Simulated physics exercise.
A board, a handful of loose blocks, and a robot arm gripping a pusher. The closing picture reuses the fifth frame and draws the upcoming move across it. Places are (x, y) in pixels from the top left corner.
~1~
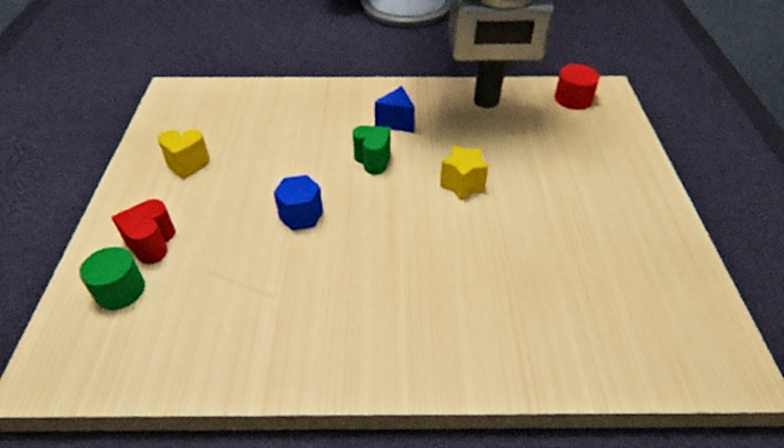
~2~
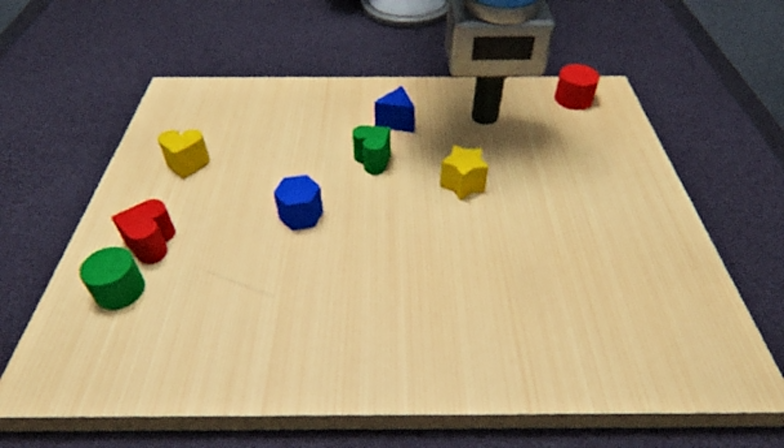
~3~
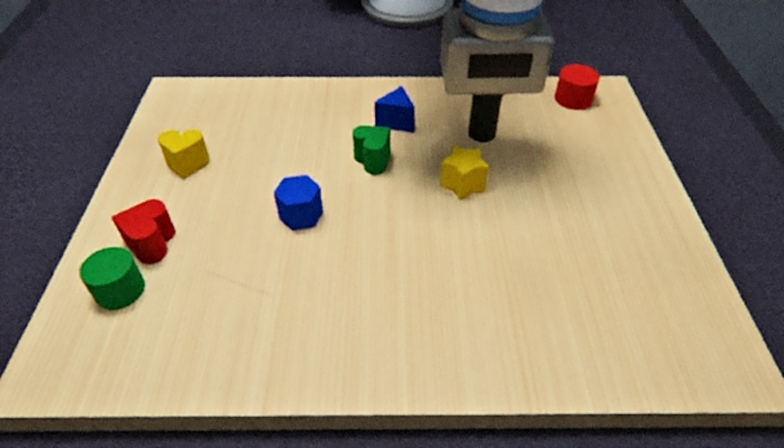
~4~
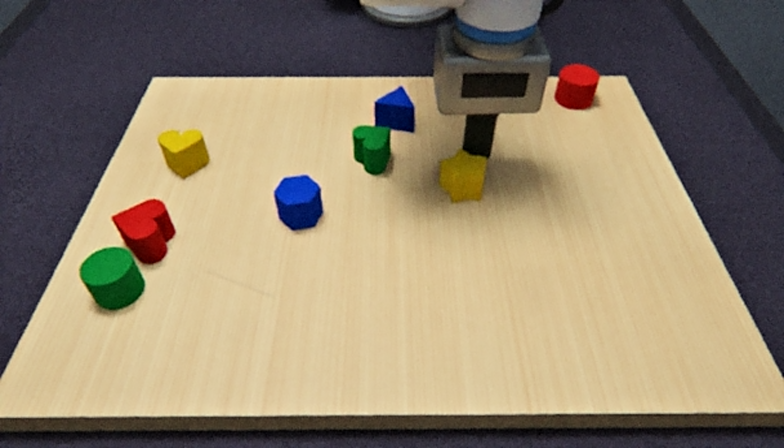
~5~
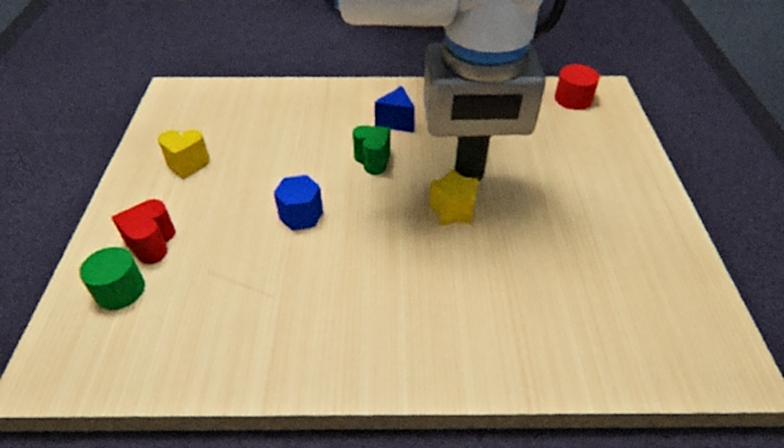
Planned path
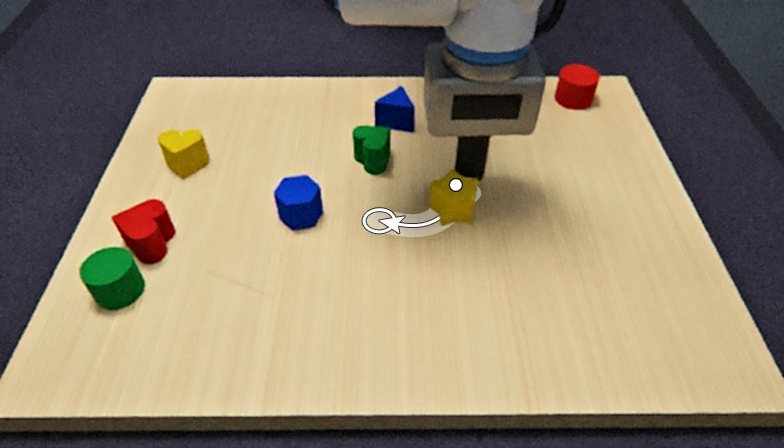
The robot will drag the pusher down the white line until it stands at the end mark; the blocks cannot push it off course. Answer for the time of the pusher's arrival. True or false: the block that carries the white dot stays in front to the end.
False - the claim does not hold.
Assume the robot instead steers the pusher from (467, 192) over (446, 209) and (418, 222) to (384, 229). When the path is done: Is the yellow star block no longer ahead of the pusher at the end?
Going by the path, yes.
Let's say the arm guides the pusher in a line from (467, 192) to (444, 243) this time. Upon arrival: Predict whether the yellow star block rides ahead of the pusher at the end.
The yellow star block is leading.
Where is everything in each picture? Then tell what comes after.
In the first frame, tip of the pusher at (486, 102), middles of tops, blue hexagon at (297, 189), yellow star block at (466, 159).
In the second frame, pusher at (485, 117), nothing pushed.
In the third frame, pusher at (482, 134), nothing pushed.
In the fourth frame, pusher at (476, 153), yellow star block at (466, 163).
In the fifth frame, pusher at (469, 174), blue hexagon at (297, 189), yellow star block at (456, 185).
The line goes from (467, 192) through (446, 212) and (416, 225) to (379, 221); the dot is on the yellow star block.
What follows on the original path. One third of the way, pusher at (447, 195); yellow star block at (434, 208).
Two thirds of the way, pusher at (416, 207); yellow star block at (412, 224), turned 20° anticlockwise.
At the end, pusher at (379, 202); blue hexagon unmoved; yellow star block at (407, 224), turned 35° anticlockwise.
